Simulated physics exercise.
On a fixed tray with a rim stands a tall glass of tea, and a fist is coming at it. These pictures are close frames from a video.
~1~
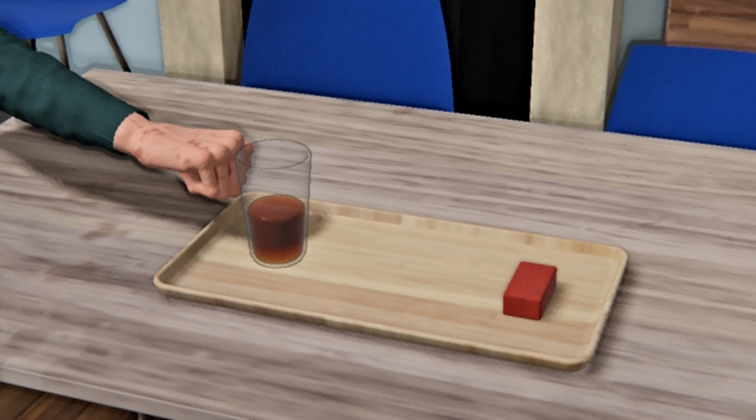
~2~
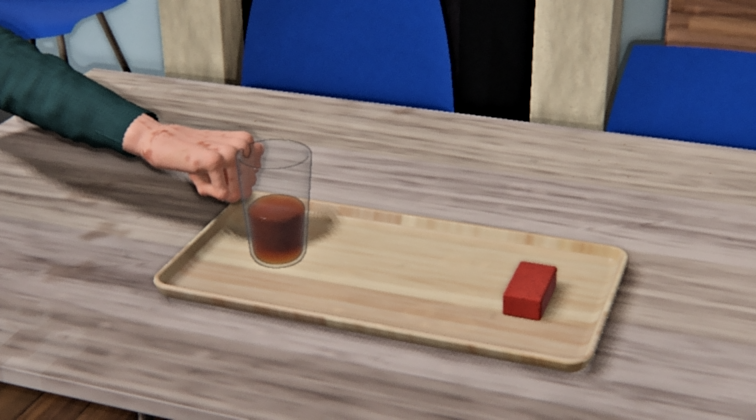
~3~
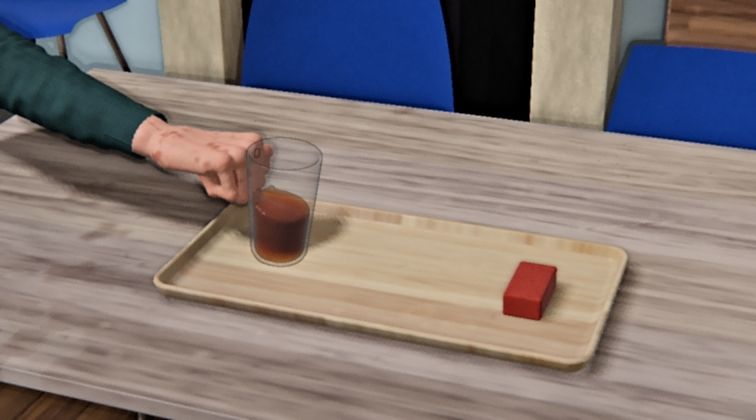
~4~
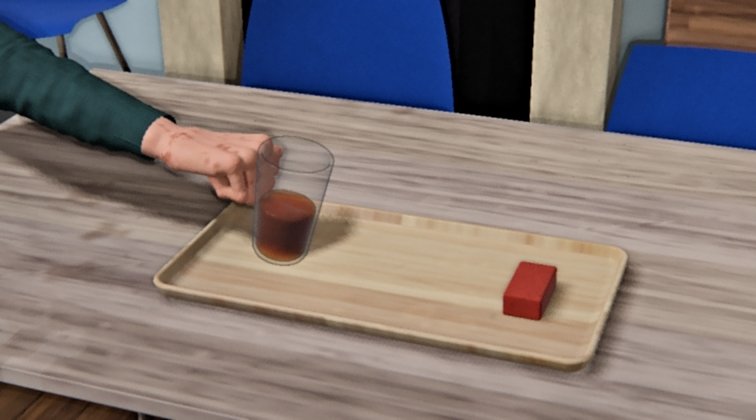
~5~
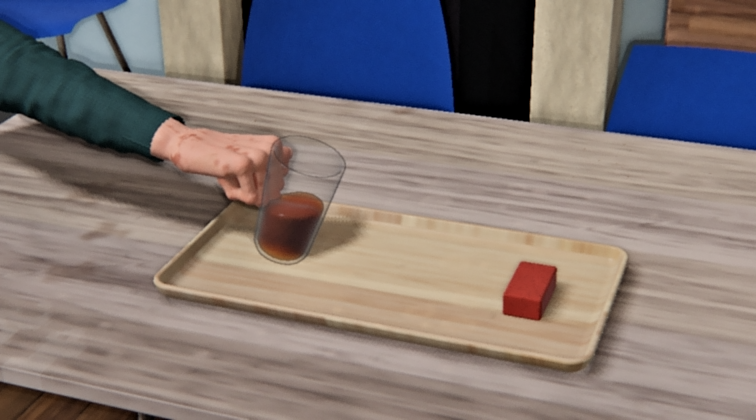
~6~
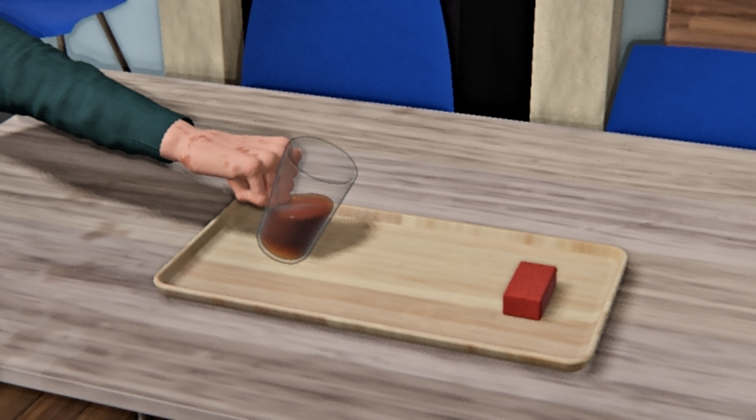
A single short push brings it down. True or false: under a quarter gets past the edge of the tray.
True.
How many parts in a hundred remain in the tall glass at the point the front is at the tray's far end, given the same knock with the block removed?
45 per cent or thereabouts.
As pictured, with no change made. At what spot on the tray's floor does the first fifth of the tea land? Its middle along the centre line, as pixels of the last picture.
Touchdown, mid-line: Approx. (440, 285).
A moment on, the tall glass is falling and 100 per cent is in the glass, 0 on the tray and 0 above or beyond its rim.
Next, the tall glass lies on its side and 88 per cent is in the glass, 8 on the tray and 4 above or beyond its rim.
Then the tall glass lies on its side and 46 per cent is in the glass, 44 on the tray and 10 above or beyond its rim.
Later the tall glass lies on its side and 23 per cent is in the glass, 68 on the tray and 9 above or beyond its rim.
Finally, 94 per cent is held by tray and glass, 6 is off the tray.
